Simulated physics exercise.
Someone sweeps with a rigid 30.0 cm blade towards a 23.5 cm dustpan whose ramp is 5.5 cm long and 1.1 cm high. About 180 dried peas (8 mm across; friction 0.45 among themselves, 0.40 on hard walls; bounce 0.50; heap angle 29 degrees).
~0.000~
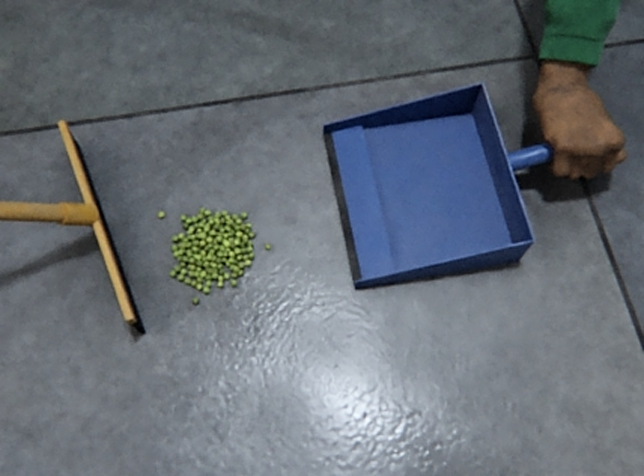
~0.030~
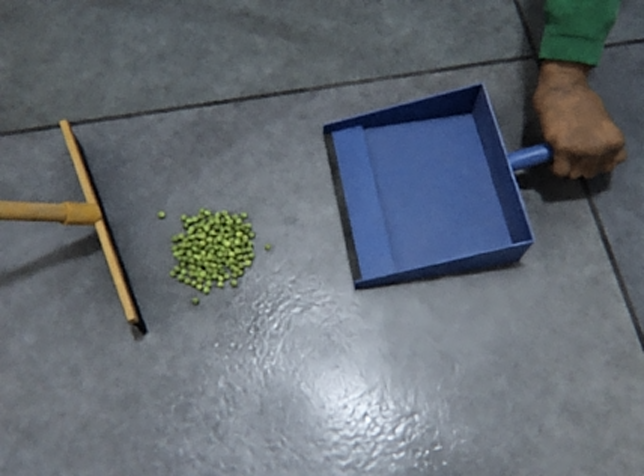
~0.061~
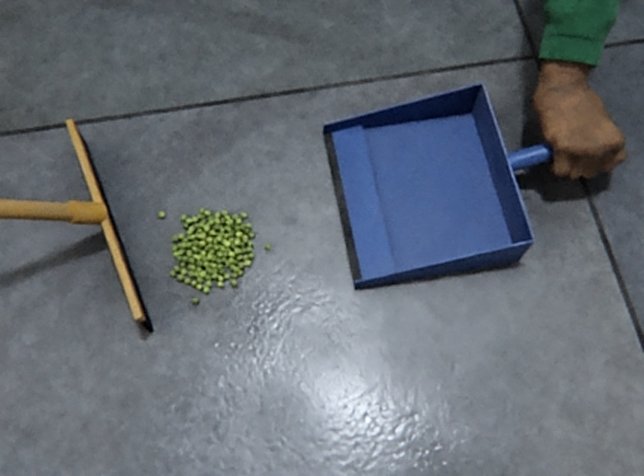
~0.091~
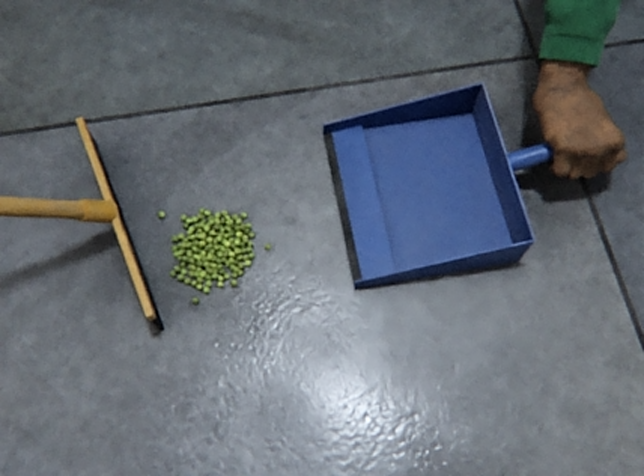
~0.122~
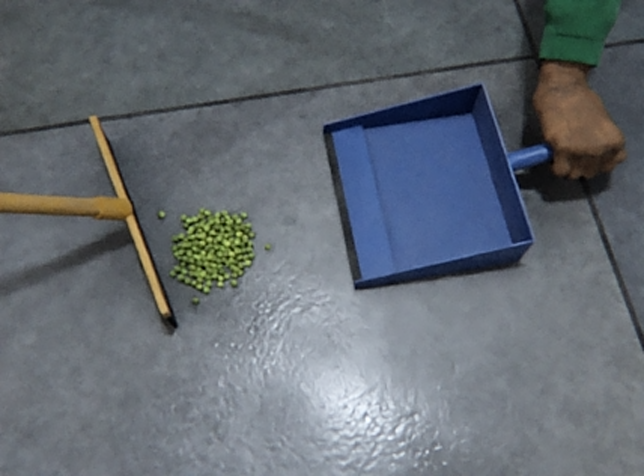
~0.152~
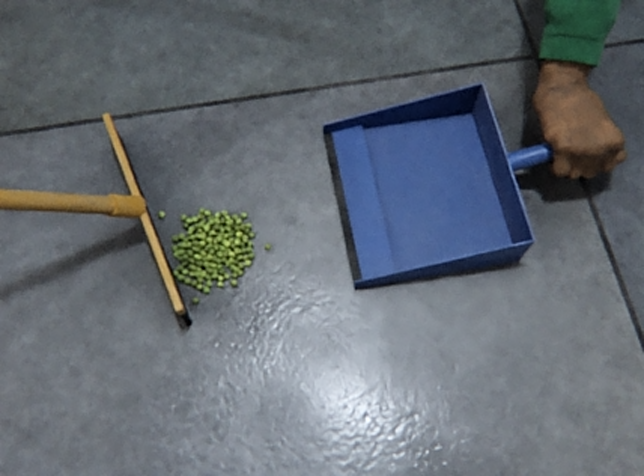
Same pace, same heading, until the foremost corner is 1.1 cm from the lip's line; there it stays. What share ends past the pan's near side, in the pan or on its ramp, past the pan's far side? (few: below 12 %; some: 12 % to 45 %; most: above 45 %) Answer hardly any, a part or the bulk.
Near side: Hardly any, pan: A part, far side: Hardly any.
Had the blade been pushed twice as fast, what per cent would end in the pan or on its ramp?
Then about 40 per cent.
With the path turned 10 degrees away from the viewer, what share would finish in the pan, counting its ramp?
In that case some 25 per cent.
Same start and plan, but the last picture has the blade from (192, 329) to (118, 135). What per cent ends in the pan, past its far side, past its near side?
Pan 10, far 5, near 10.
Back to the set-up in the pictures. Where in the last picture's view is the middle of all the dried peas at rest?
Near (332, 210).
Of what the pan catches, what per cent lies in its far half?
About 20 per cent.
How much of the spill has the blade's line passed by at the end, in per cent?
Roughly 0 per cent.
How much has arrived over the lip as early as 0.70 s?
Some 20 per cent.
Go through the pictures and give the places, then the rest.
In the first picture, blade from (131, 319) to (65, 128), moved 0.0 cm, 0 of the pieces shifted so far; middle of the pieces at (213, 251); pan at (431, 193).
In the second picture, blade from (133, 319) to (67, 128), moved 0.3 cm, 0 of the pieces shifted so far; middle of the pieces at (213, 251).
In the third picture, blade from (140, 318) to (73, 127), moved 1.1 cm, 0 of the pieces shifted so far; middle of the pieces at (213, 251).
In the fourth picture, blade from (151, 316) to (83, 125), moved 2.4 cm, 0 of the pieces shifted so far; middle of the pieces at (213, 251).
In the fifth picture, blade from (166, 313) to (96, 123), moved 4.2 cm, 0 of the pieces shifted so far; middle of the pieces at (213, 251).
In the sixth picture, blade from (181, 310) to (109, 121), moved 5.9 cm, 1 of the pieces shifted so far; middle of the pieces at (213, 251); pan at (431, 193). Its pace works out near 0.58 m/s.
After 0.33 s, middle of the blade 15 cm from the lip; 0 % over the lip, far side 0 %, near side 0 %.
After 0.45 s, middle of the blade 8 cm from the lip; 0 % over the lip, far side 0 %, near side 5 %.
After 0.70 s, middle of the blade 5 cm from the lip; 20 % over the lip, far side 5 %, near side 5 %.
At rest (1.4 s), near side 5 %, pan 20 %, far side 5 %, in front of the lip or behind the blade 75 %.
